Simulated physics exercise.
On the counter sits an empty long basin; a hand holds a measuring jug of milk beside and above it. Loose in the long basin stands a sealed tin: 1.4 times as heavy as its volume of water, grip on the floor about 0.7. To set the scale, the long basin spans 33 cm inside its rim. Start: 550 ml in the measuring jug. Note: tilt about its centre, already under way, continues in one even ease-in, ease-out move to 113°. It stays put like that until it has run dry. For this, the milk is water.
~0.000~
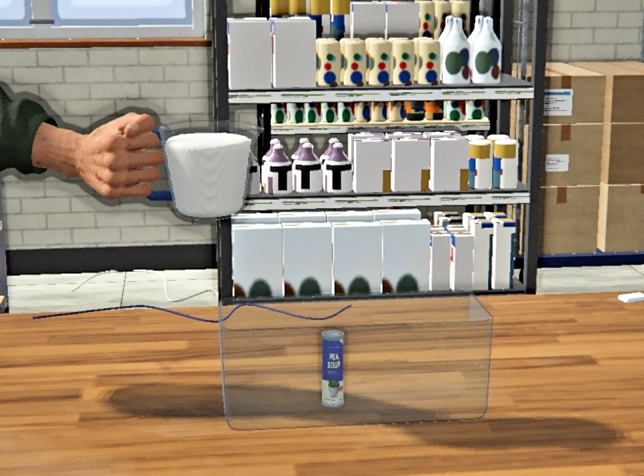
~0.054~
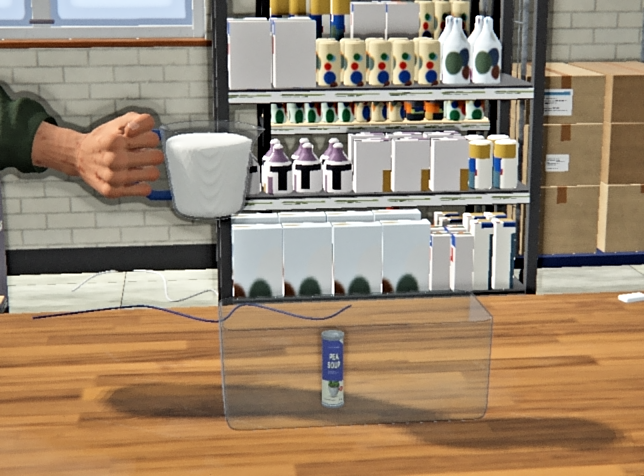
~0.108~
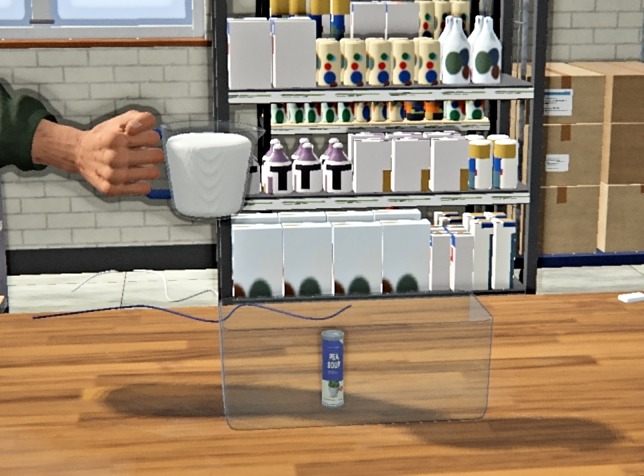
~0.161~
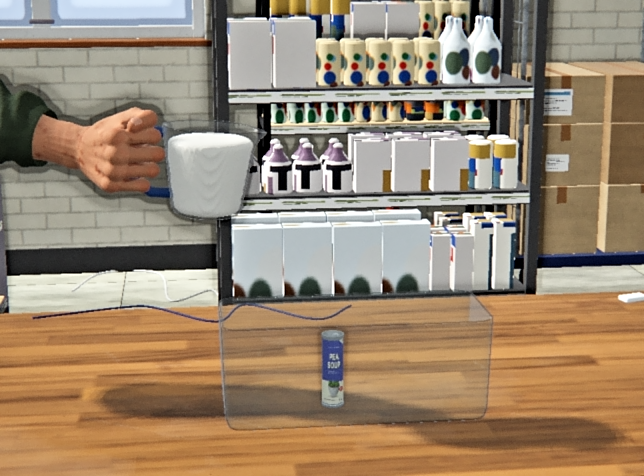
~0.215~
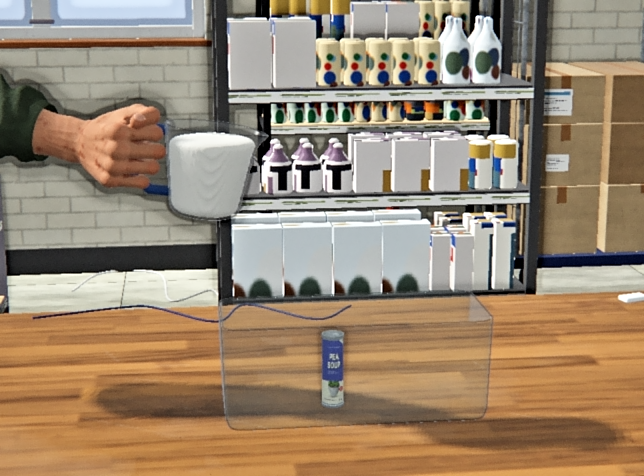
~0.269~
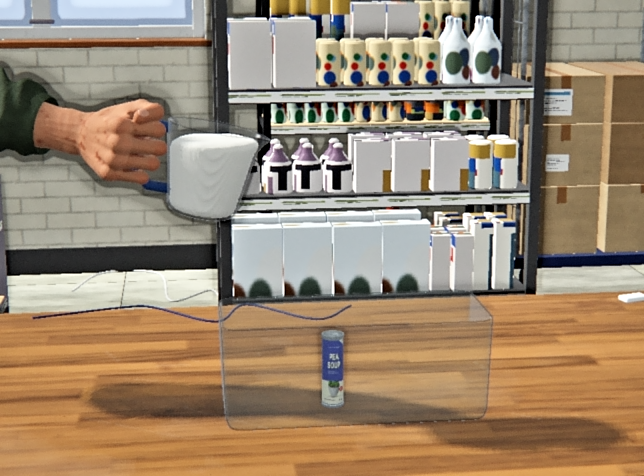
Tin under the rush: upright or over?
My guess is it's going to keel over.
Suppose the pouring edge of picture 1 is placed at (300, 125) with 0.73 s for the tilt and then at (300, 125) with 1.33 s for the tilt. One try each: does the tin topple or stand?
Trial 1 - tin stays standing; trial 2 - tin stays standing.
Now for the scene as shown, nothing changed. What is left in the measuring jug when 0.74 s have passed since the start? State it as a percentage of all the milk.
About 68 per cent.
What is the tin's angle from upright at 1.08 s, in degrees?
Near 0 degrees.
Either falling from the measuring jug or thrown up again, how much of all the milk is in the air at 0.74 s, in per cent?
Roughly 24 %.
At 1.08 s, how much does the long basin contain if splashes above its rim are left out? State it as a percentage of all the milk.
About 72 per cent.
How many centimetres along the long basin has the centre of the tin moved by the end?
Around 7.5 cm.
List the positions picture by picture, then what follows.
In the first picture, it leans 0°; its right rim is at (264, 128); the milk meets the walls at (165, 140) and (252, 138); the long basin's rim runs from (221, 316) to (482, 306); the tin's top is at (333, 337).
In the second picture, it leans 0°; its right rim is at (264, 128); the milk meets the walls at (165, 140) and (252, 139).
In the third picture, it leans 2°; its right rim is at (265, 129); the milk meets the walls at (167, 140) and (252, 139).
In the fourth picture, it leans 4°; its right rim is at (266, 132); the milk meets the walls at (167, 140) and (253, 140).
In the fifth picture, it leans 7°; its right rim is at (268, 135); the milk meets the walls at (169, 140) and (255, 140).
In the sixth picture, it leans 11°; its right rim is at (271, 139); the milk meets the walls at (171, 142) and (259, 140).
After 0.74 s the tilt is 66° and 69 per cent is still to pour; the tin stands where it began.
After 1.08 s the tilt is 104° and 10 per cent is still to pour; the tin stands where it began.
After 1.44 s the tilt is 113° and 0 per cent is still to pour; the tin lies on its side.
After 1.83 s the tilt is 113° and 0 per cent is still to pour; the tin lies on its side.
In the end the tin lies on its side.
